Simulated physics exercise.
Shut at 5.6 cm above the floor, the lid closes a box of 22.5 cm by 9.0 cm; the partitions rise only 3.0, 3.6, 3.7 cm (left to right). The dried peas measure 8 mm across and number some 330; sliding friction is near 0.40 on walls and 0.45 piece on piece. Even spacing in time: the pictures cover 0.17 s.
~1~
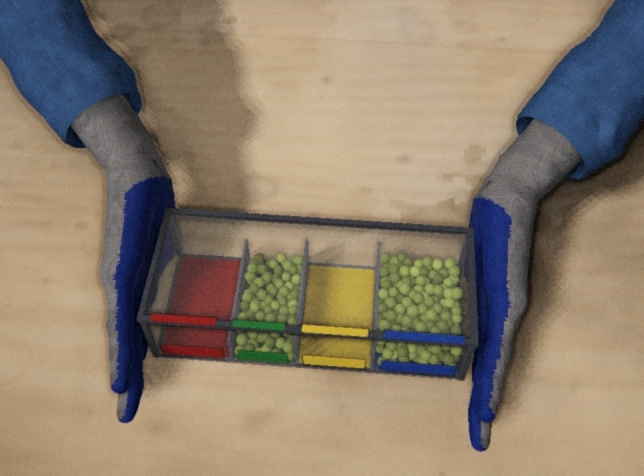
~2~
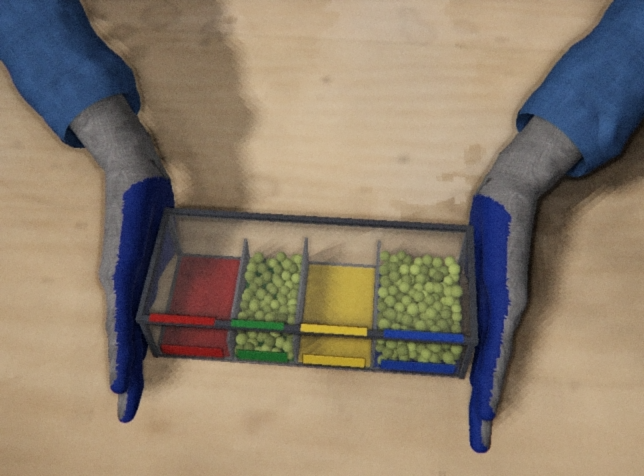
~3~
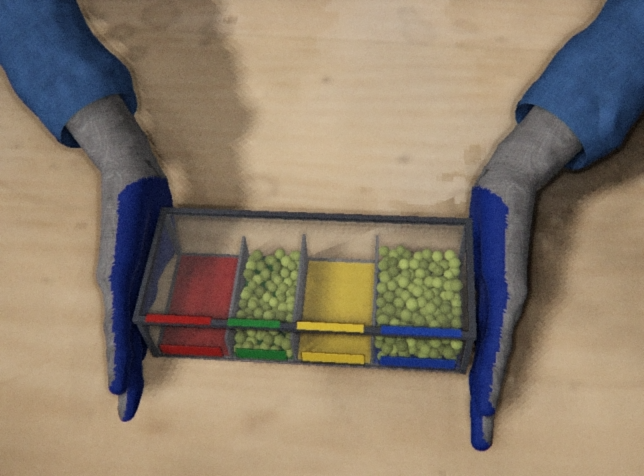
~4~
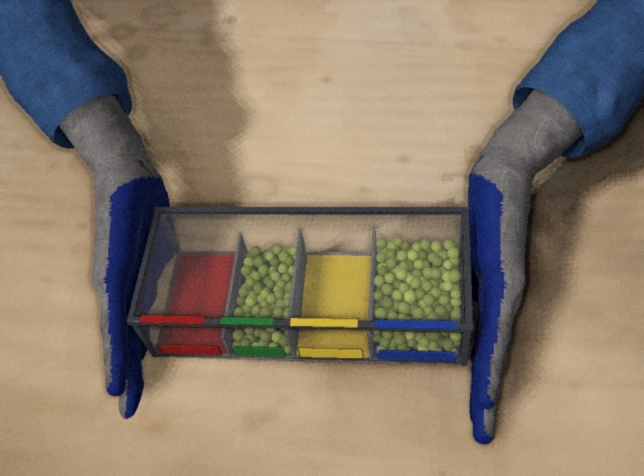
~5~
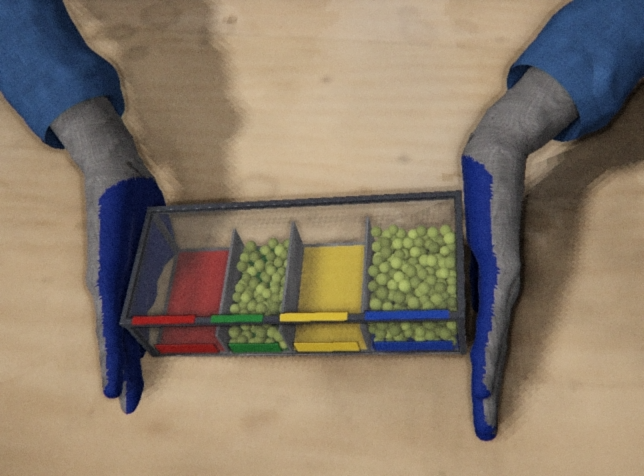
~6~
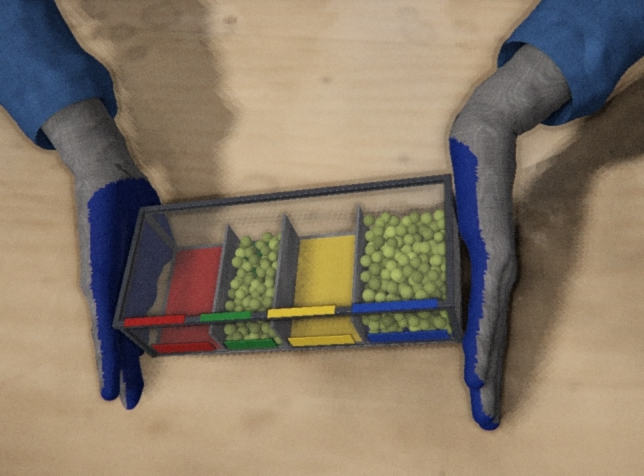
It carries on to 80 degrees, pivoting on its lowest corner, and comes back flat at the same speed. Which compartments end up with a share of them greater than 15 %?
Red: Greater. Blue: Greater. Green: Greater. Yellow: Not greater.
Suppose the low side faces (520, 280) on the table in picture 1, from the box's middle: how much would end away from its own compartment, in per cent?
Roughly 15 % of the pieces.
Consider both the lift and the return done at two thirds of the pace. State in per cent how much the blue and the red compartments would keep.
The blue compartment would end with 45 per cent and the red one with 15 per cent.
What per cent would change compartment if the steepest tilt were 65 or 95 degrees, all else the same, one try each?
Some 10 and 45 per cent.
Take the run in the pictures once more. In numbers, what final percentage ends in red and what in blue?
Red: 20; blue: 45.
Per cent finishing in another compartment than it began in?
About 30 percent of it.
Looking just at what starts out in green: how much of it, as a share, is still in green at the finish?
That compartment keeps close to 80 per cent of its own pieces.
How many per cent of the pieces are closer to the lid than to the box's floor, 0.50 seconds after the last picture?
Close to 40 in a hundred.
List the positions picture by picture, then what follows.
In the first frame, box tilt 0 degrees, front corners at (144, 317) and (472, 340); blue 70 %, green 30 %.
In the second frame, box tilt 1 degrees, front corners at (143, 317) and (471, 339).
In the third frame, box tilt 3 degrees, front corners at (140, 317) and (470, 333).
In the fourth frame, box tilt 6 degrees, front corners at (134, 318) and (466, 325), lowest corner left front.
In the fifth frame, box tilt 11 degrees, front corners at (127, 320) and (458, 313), lowest corner left front.
In the sixth frame, box tilt 16 degrees, front corners at (120, 322) and (448, 302), lowest corner left front; blue 70 %, green 30 %.
Then, 0.50 s after the last picture, tilt 79 degrees; blue 60 %, green 30 %, yellow 10 %.
Then, 0.83 s after the last picture, tilt 34 degrees; red 20 %, blue 45 %, green 25 %, yellow 10 %.
Then, 1.26 s after the last picture, tilt 0 degrees; red 20 %, blue 45 %, green 25 %, yellow 10 %.
In the end, red 20 %, blue 45 %, green 25 %, yellow 10 %.
